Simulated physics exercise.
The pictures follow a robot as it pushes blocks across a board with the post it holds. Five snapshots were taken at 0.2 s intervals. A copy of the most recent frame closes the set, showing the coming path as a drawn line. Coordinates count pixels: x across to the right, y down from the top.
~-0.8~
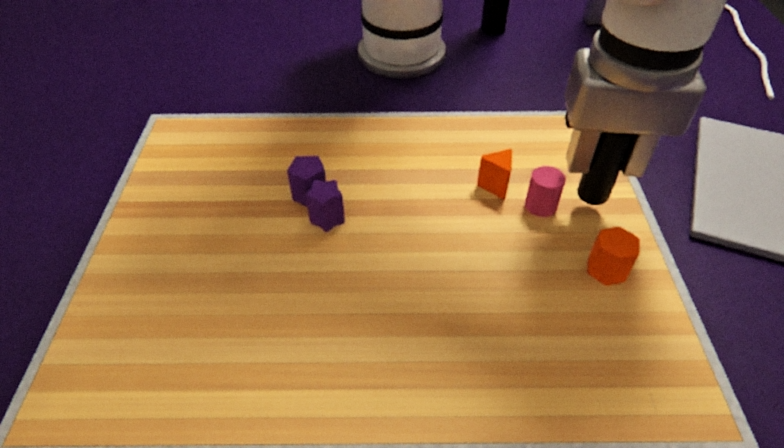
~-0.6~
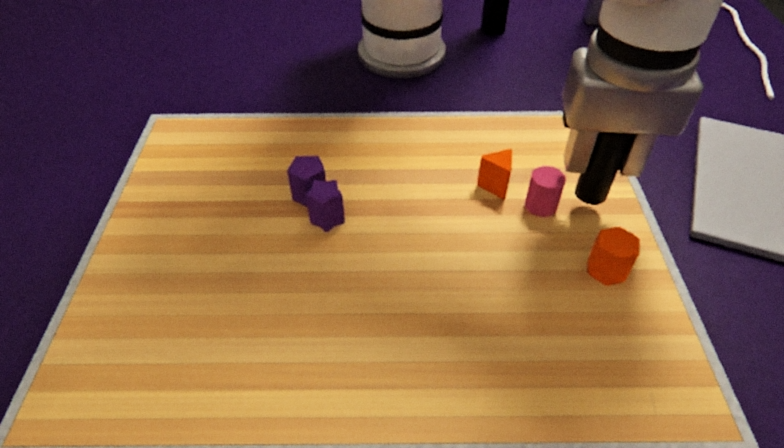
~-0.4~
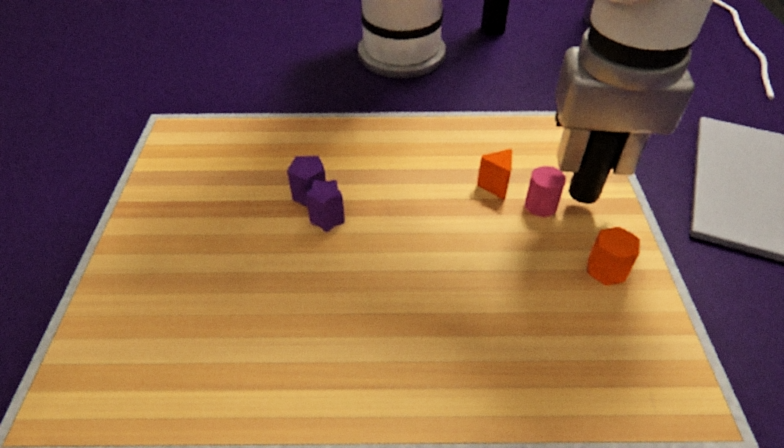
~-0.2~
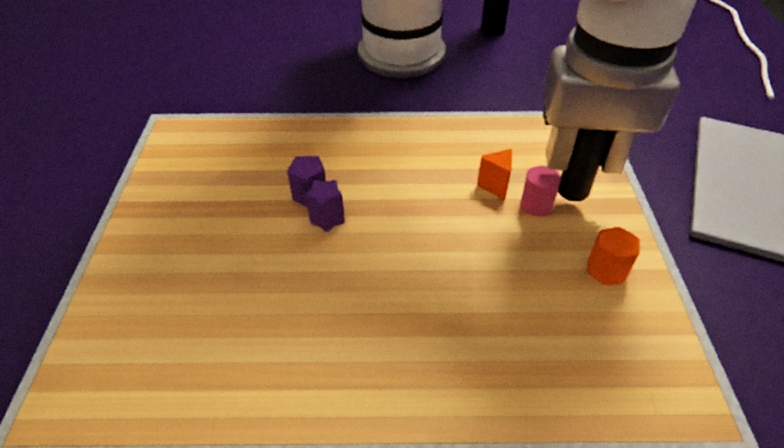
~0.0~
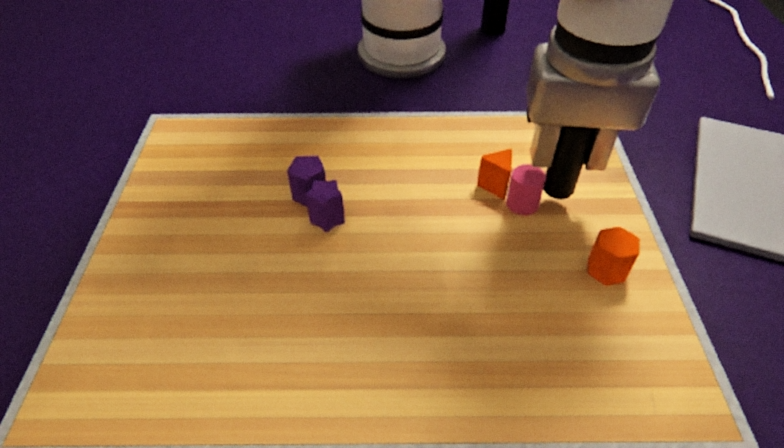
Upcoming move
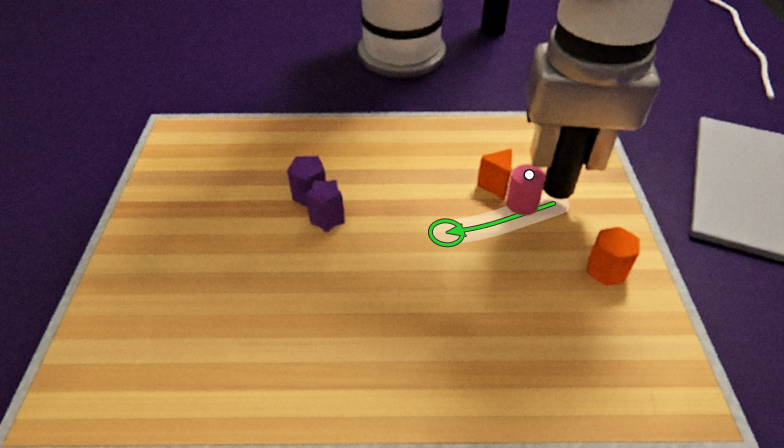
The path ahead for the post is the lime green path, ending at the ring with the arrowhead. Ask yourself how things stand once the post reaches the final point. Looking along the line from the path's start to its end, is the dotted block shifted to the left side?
No, it doesn't check out.
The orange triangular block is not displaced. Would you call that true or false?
It is false.
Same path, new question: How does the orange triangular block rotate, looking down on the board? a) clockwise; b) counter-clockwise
a - clockwise.
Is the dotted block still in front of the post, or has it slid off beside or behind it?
The dotted block won't stay at the front of the post.
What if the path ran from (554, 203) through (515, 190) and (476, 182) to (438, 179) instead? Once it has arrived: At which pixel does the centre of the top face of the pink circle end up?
Roughly at (476, 174).
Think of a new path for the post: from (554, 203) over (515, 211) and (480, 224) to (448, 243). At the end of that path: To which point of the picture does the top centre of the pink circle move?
It is at (450, 182).
The line goes from (554, 203) through (503, 220) to (446, 233); the dot is on the pink circle.
What follows on the original path. One third of the way, post (523, 201); orange triangular block (492, 159), turned 55° clockwise; pink circle (493, 180).
Two thirds of the way, post (487, 212); orange triangular block (490, 159), turned 65° clockwise; pink circle (465, 179).
At the end, post (448, 219); orange triangular block (490, 159), turned 65° clockwise; pink circle (455, 179); orange six-sided block unmoved.
